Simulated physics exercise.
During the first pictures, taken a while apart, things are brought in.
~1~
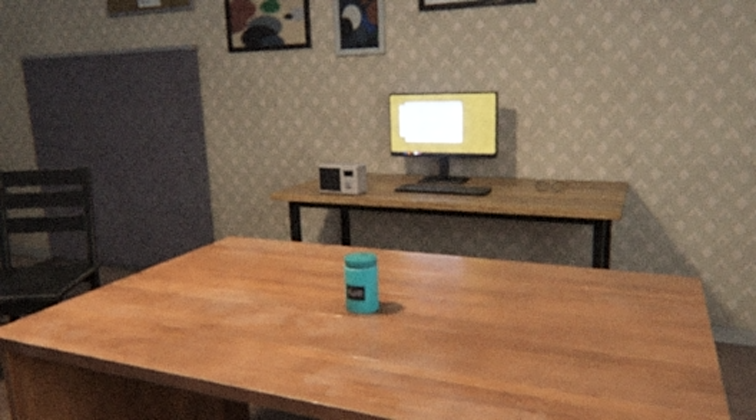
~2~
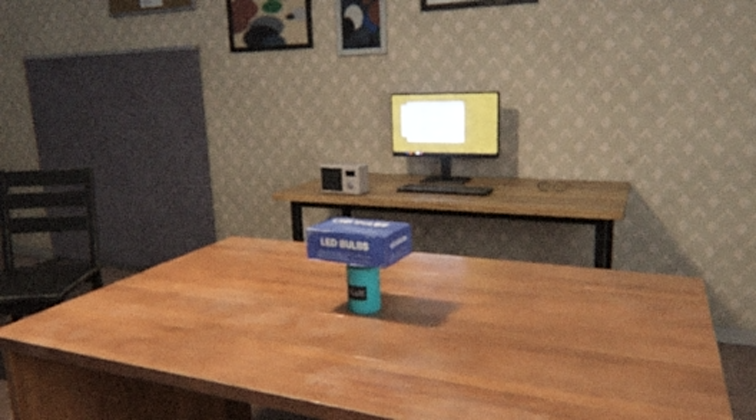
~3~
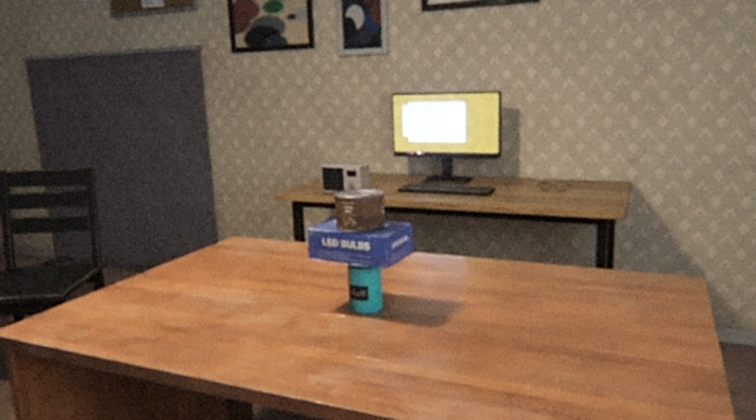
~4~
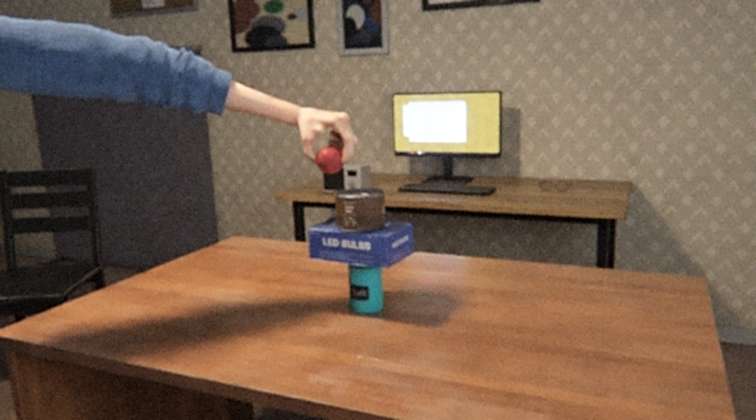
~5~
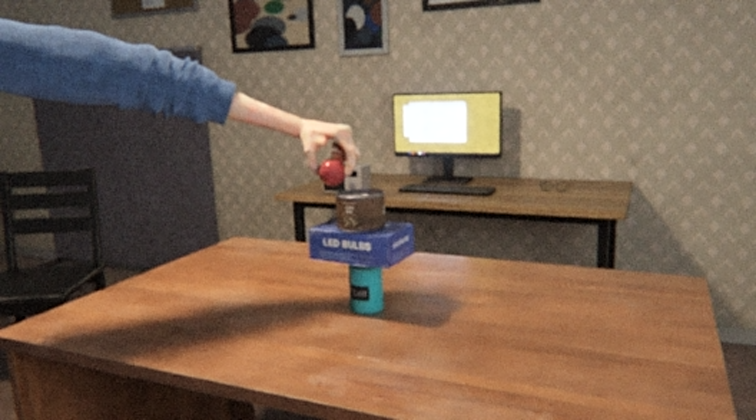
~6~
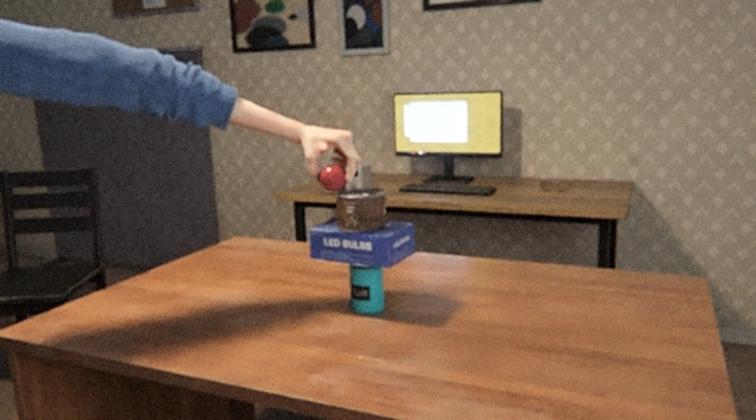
The clip opens on a turquoise jar standing alone on a wooden table, then a blue box appears on top of it, followed by a brown tub on the box. A blue-sleeved arm then reaches in from the left, holding a red tomato, and lowers it slightly onto the tub.
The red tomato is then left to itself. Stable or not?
Not stable, it falls.
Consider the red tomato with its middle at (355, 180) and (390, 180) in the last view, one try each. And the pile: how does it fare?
First attempt - it does not fall; second attempt - it comes down.
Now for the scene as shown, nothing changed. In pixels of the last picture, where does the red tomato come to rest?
Roughly pixel (289, 288) in the last picture.
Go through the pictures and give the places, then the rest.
In the first picture, the last thing is not in view yet; turquoise jar (362, 282).
In the second picture, the last thing is not in view yet.
In the third picture, the last thing is not in view yet; blue box (361, 241).
In the fourth picture, still above its spot; red tomato (330, 160); turquoise jar (366, 282).
In the fifth picture, still above its spot; red tomato (333, 172); brown tub (361, 210).
In the sixth picture, in place under the hand; red tomato (334, 178); blue box (362, 241).
Then, 0.50 s past the last view, red tomato now fallen.
Then, 0.60 s past the last view, things are still on the move.
Finally, fallen, red tomato; the other 3 still in place. Final places as the last picture's camera would see them, red tomato near (289, 288). The pile gives way.
